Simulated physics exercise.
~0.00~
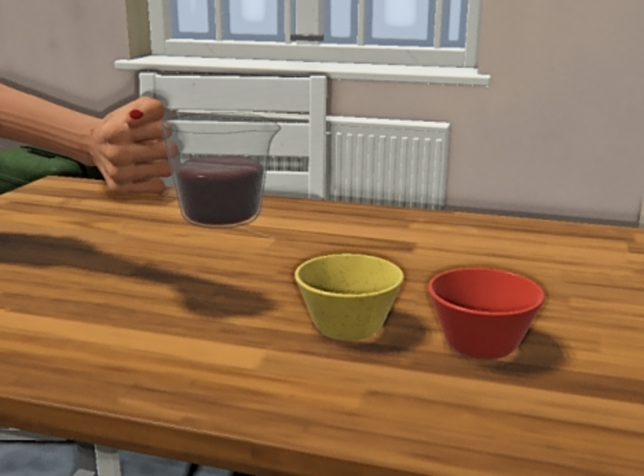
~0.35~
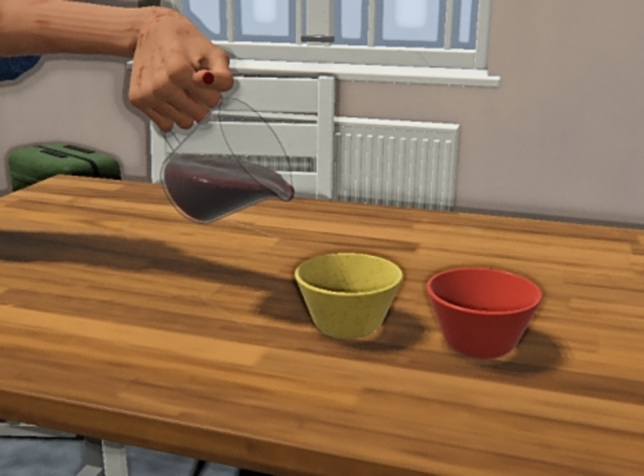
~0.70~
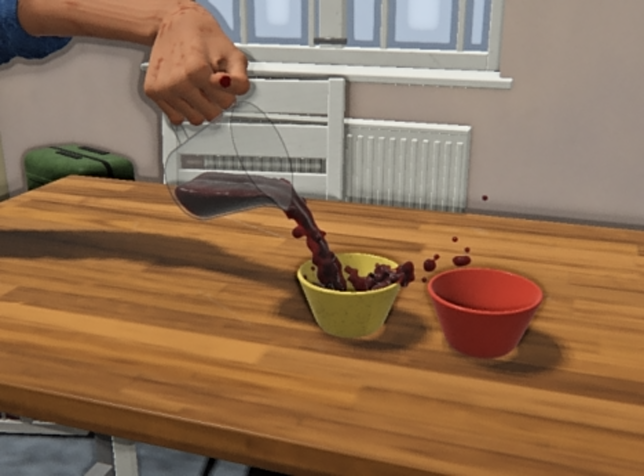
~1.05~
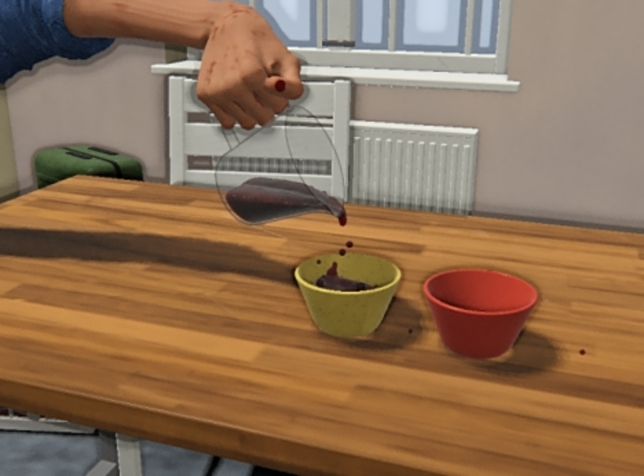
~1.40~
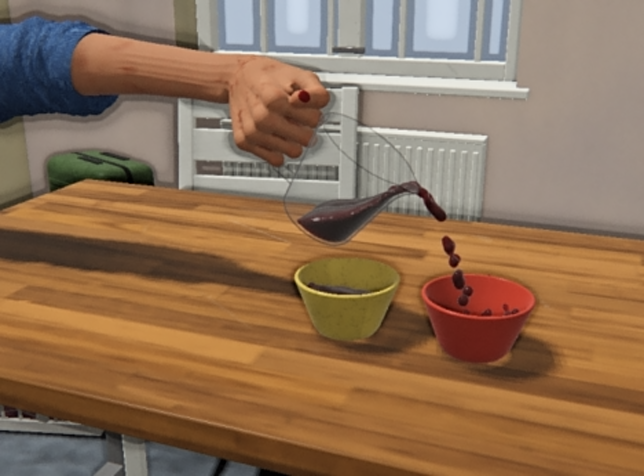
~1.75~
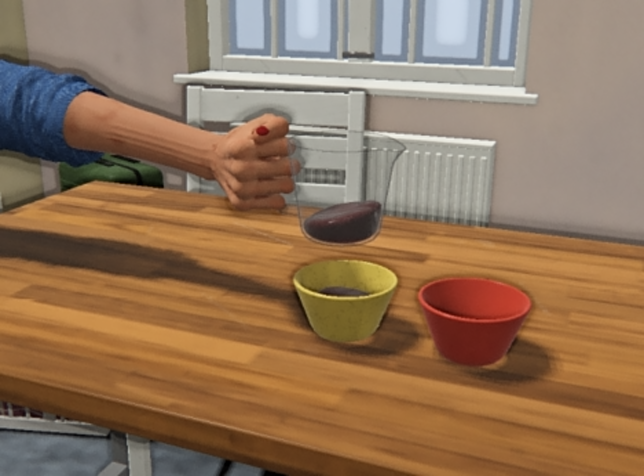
A hand tilts a glass jug, pours dark wine into yellow and red cups, then levels it.
